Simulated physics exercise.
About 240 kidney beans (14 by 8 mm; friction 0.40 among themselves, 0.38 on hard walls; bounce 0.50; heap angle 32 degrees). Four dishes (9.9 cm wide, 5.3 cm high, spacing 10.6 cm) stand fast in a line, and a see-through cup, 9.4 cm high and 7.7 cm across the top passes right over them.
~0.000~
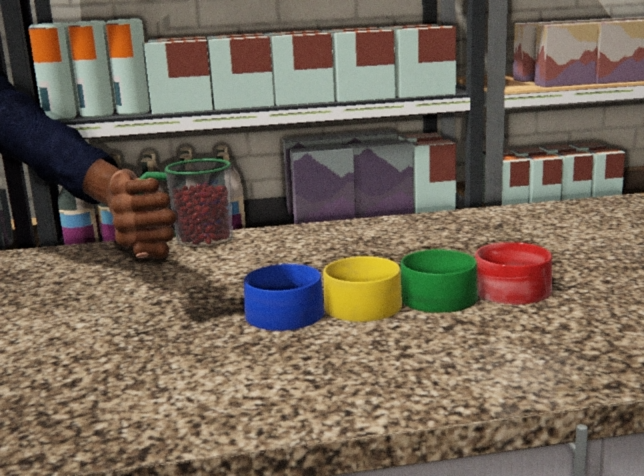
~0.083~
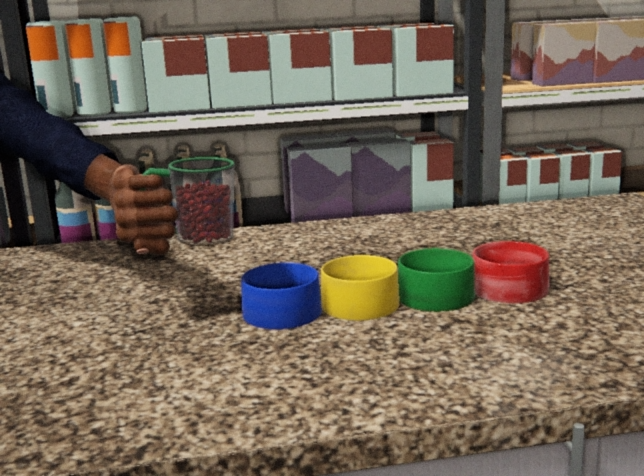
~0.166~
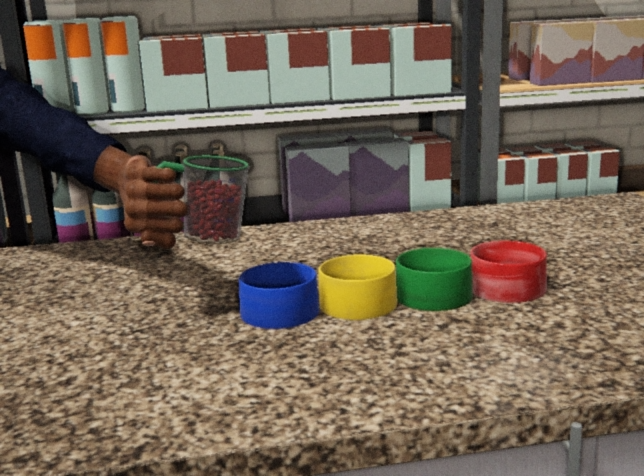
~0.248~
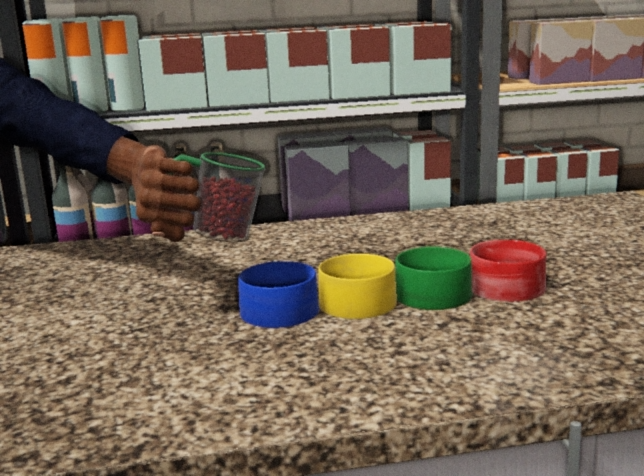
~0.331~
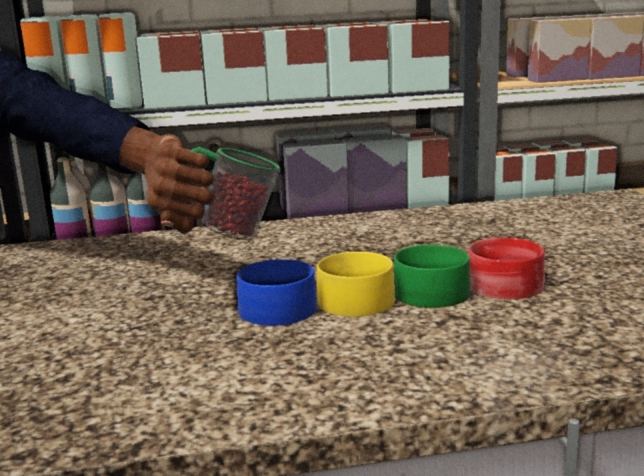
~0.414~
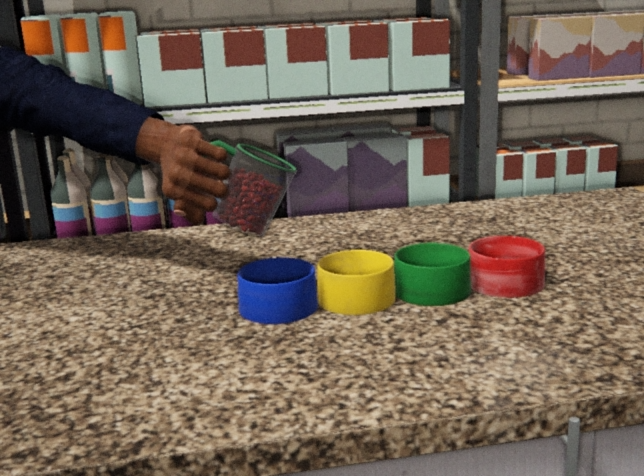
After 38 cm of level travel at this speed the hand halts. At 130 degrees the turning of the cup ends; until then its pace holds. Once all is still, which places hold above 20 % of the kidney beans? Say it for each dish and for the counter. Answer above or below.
Red dish: Above; blue dish: Below; green dish: Below; yellow dish: Below; on the counter: Below.
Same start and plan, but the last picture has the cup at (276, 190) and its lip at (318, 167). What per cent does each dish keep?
Red 90; blue 0; green 0; yellow 0.
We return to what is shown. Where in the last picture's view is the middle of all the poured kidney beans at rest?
At about (509, 268).
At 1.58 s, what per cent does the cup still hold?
About 70 per cent.
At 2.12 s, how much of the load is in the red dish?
About 90 per cent by then.
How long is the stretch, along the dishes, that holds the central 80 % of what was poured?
Roughly 7 cm.
Then, at 1.11 s, tilt 79 degrees; cup holds 100 %.
After 1.58 s, tilt 115 degrees; cup holds 70 %, red 10 %, green 10 %.
Then, at 2.12 s, tilt 130 degrees; cup holds 0 %, red 90 %, green 5 %.
By 2.4 s all is still; red 90 %, blue 0 %, green 5 %, yellow 0 %, counter 5 %.
